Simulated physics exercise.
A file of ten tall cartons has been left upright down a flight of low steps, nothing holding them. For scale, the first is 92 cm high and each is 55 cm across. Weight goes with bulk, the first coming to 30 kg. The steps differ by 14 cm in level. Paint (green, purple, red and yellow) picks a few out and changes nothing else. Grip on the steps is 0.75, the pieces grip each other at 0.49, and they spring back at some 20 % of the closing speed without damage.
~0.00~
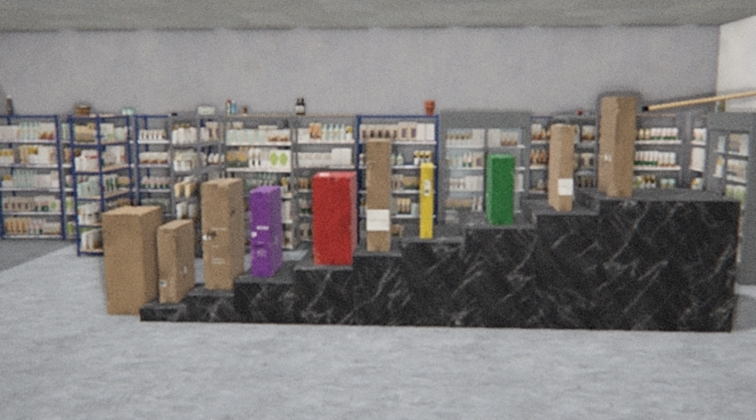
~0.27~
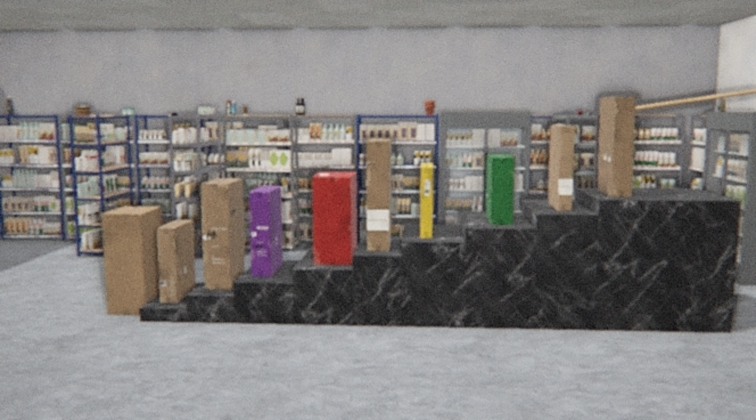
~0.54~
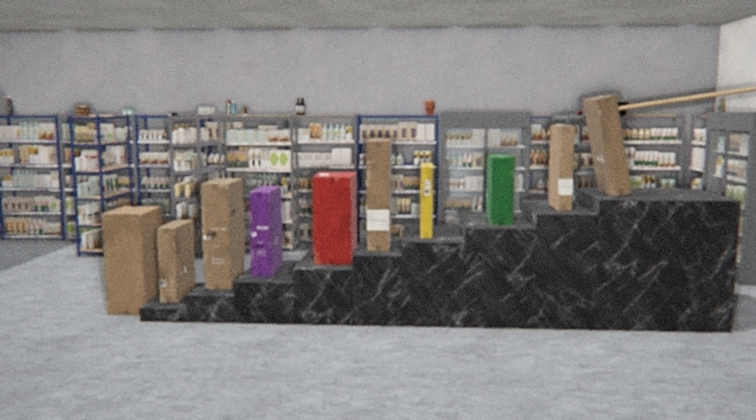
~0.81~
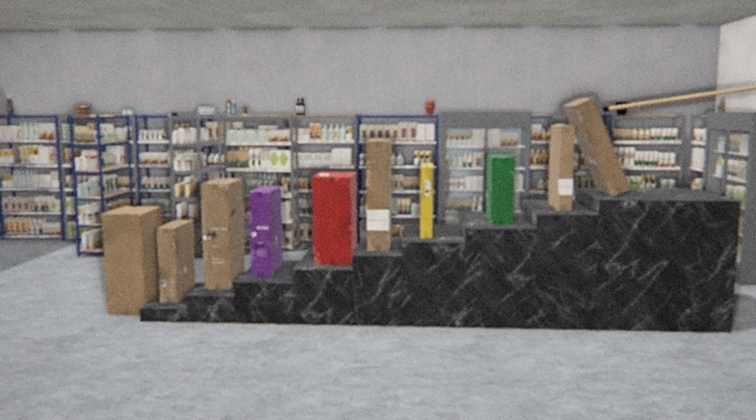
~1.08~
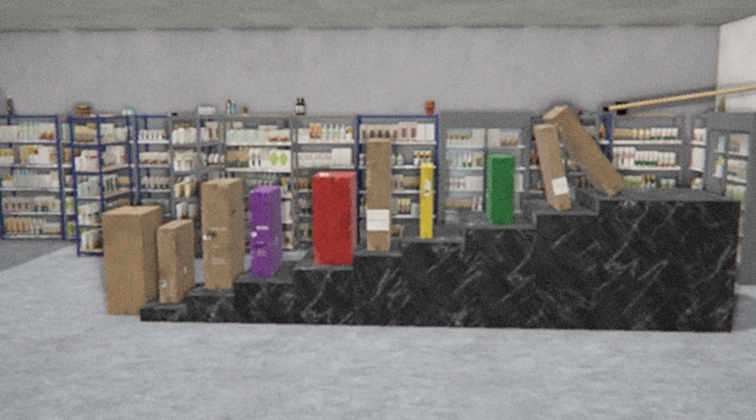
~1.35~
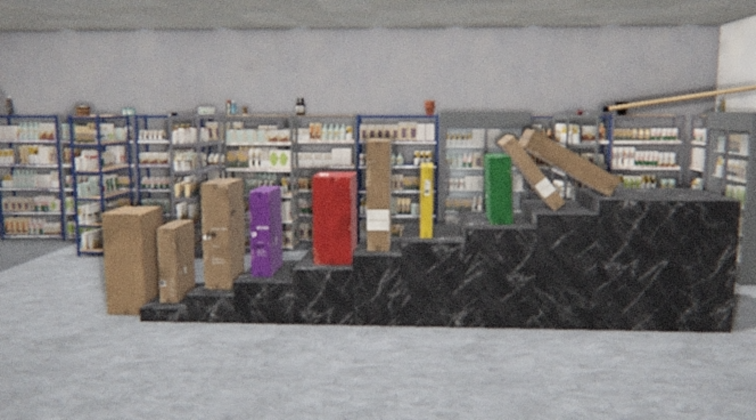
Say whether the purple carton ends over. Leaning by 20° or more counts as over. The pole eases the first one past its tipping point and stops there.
In the end the purple carton keeps its feet.
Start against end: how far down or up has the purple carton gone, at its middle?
It ends some 0 cm lower.
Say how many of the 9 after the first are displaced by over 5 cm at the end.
It is 4.
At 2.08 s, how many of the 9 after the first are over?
At that moment 3.
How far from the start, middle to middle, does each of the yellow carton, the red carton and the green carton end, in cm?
About: Yellow 20, red 0, green 50.
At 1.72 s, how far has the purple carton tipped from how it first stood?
Roughly 0°.
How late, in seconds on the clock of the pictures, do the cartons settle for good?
Around 2.5 s.
Around 1.52 s, 1 of the 9 other cartons over; purple carton unmoved; green carton tipped 12°.
Around 1.72 s, 2 of the 9 other cartons over; purple carton unmoved; green carton tipped 32°.
Around 1.88 s, 2 of the 9 other cartons over; purple carton unmoved; green carton tipped 66°.
Around 2.08 s, 3 of the 9 other cartons over; purple carton unmoved; green carton lying flat.
Finally (2.6 s), 3 of the 9 other cartons over; purple carton unmoved; green carton lying flat; yellow carton tipped 39°. Six left standing. Seen by the last camera, middles, purple carton near (267, 230), green carton near (455, 210).
